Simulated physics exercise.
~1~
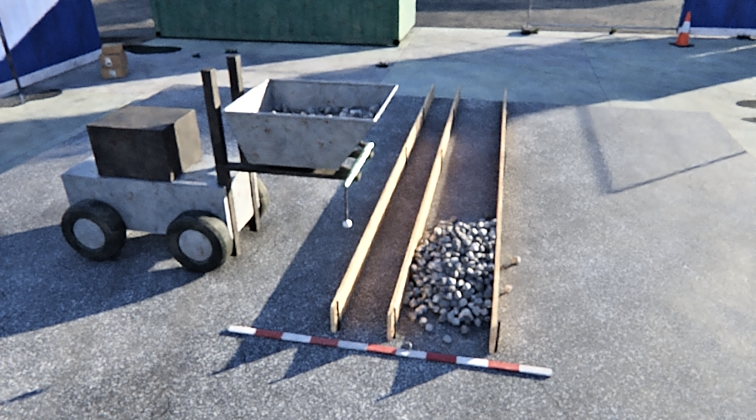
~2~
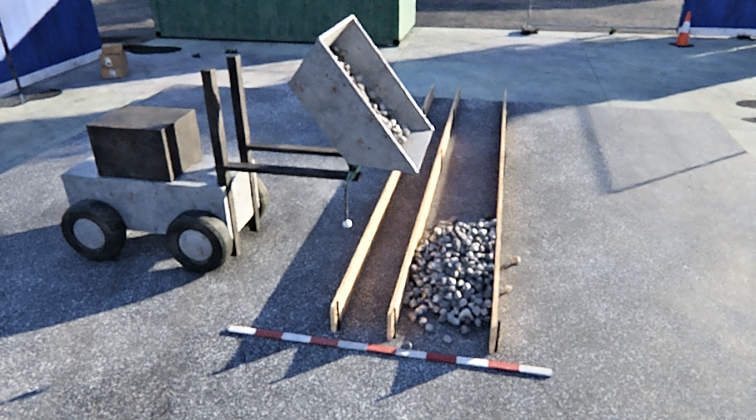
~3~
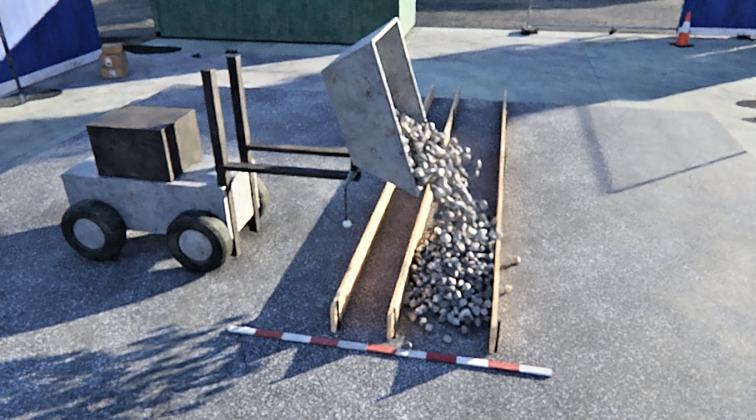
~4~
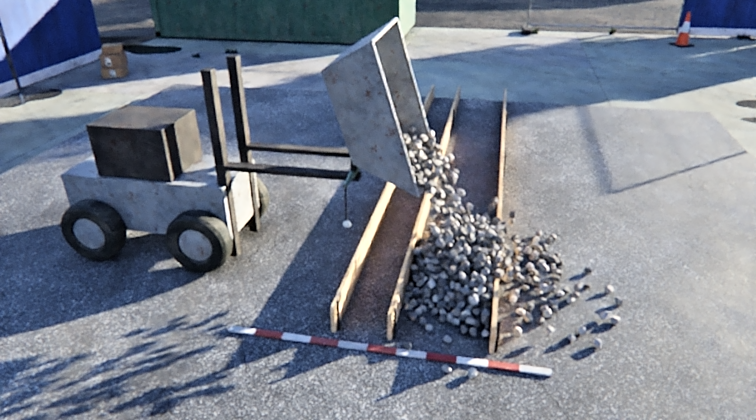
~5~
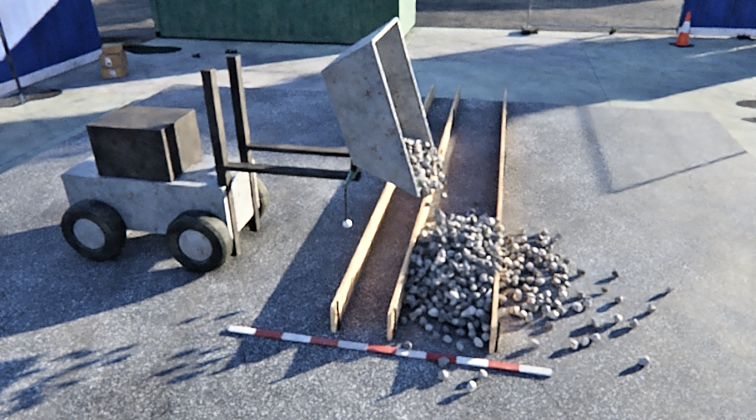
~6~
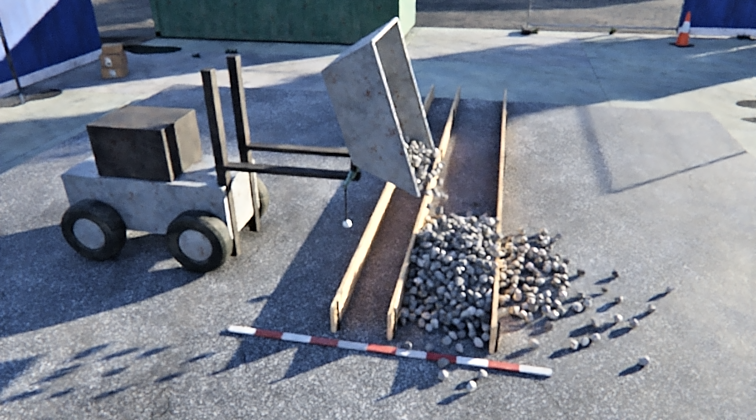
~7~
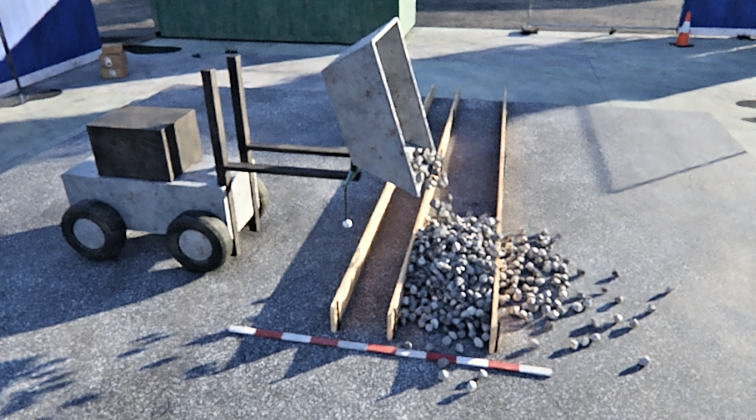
In the video, a small forklift-like vehicle tips its grey skip rightward, pouring stones onto an existing pile between wooden boards. The heap grows and spills over the rightmost board, scattering stones across the ground, then settles while the skip stays tilted with a few stones near its lip.
